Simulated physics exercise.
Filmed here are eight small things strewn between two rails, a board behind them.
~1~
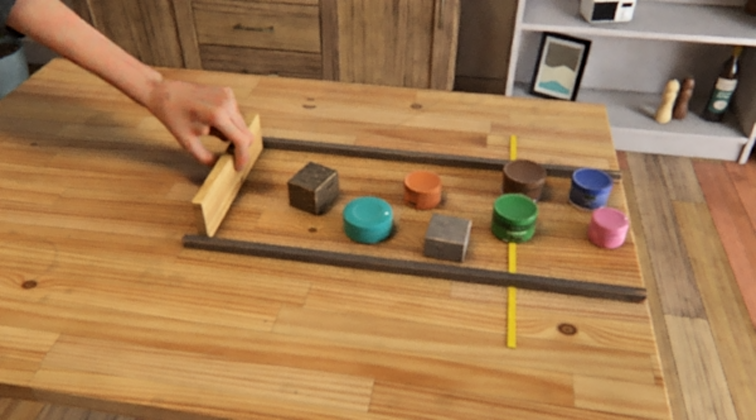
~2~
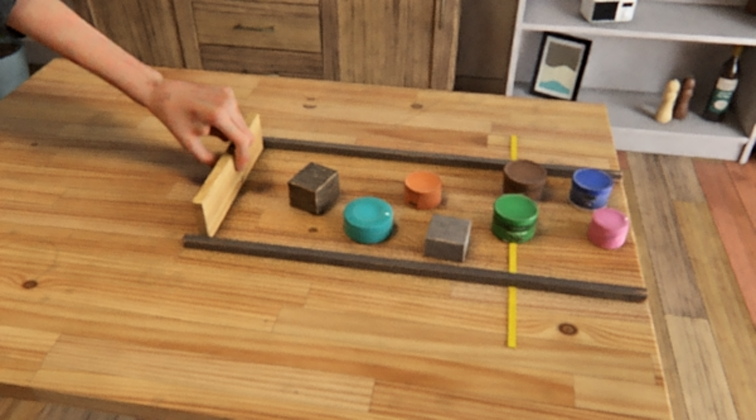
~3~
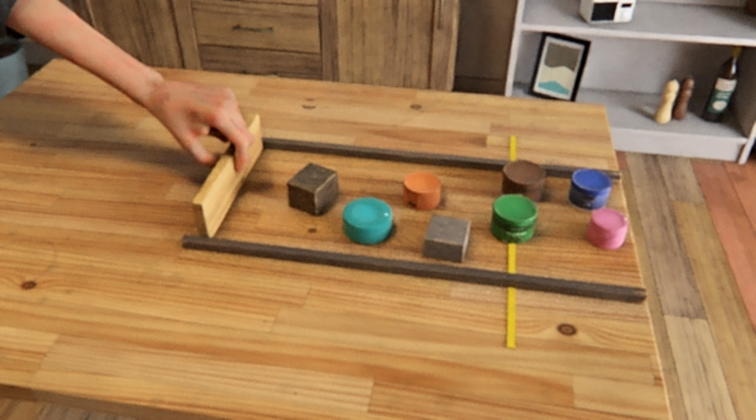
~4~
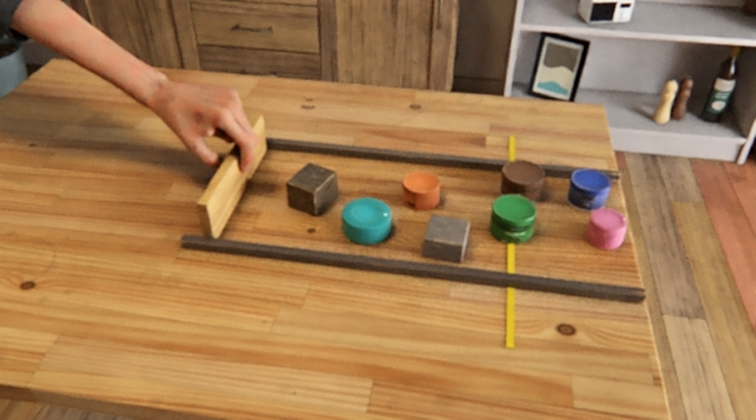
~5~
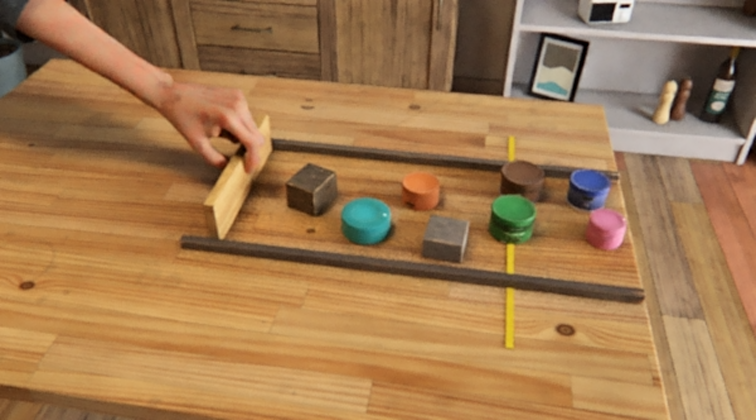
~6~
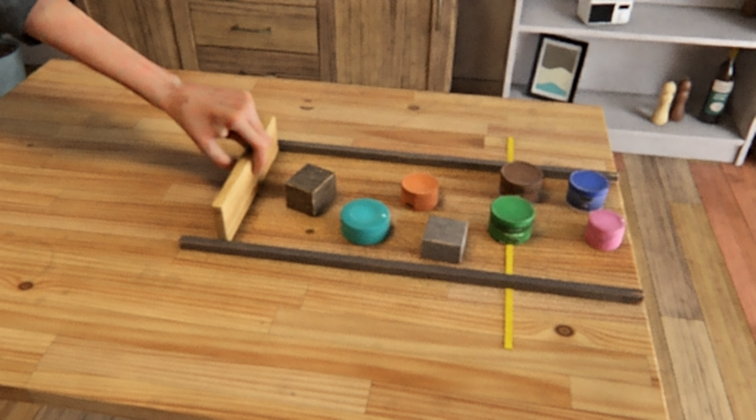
A hand grips an upright wooden board at the left of a wooden tabletop, seen from above at an angle, with cabinets and a shelf behind. Between two dark rails sit a dark block, teal and orange pots, a grey block, then green, brown, blue and pink containers near a yellow strip. The hand slides the board slightly right, not touching the objects, while the view barely shifts.
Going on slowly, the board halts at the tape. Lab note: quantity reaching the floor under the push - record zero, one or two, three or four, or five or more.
Nothing tumbles.
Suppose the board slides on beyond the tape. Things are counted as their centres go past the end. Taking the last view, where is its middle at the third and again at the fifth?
Earlier crossing: About (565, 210); later crossing: About (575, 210).
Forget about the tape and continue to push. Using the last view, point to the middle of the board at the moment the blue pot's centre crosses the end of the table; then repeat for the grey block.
The middle sits near (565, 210) for the first and near (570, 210) for the other.
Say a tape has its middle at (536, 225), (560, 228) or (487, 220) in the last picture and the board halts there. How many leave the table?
1, 1, 0.
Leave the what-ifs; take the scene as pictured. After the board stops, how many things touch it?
Counting them up gives 3.
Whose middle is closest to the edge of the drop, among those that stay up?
I'd say the pink lid.
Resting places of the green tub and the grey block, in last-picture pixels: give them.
First (577, 229), then (578, 262).
Early on, none off yet; pink lid at rest near (605, 230); blue pot at rest near (586, 192); brown pot at rest near (520, 183).
A while later, none off yet; pink lid at rest near (605, 230); blue pot at rest near (586, 192); brown pot travelled a little near (532, 179).
Finally, the number that fall off is zero.
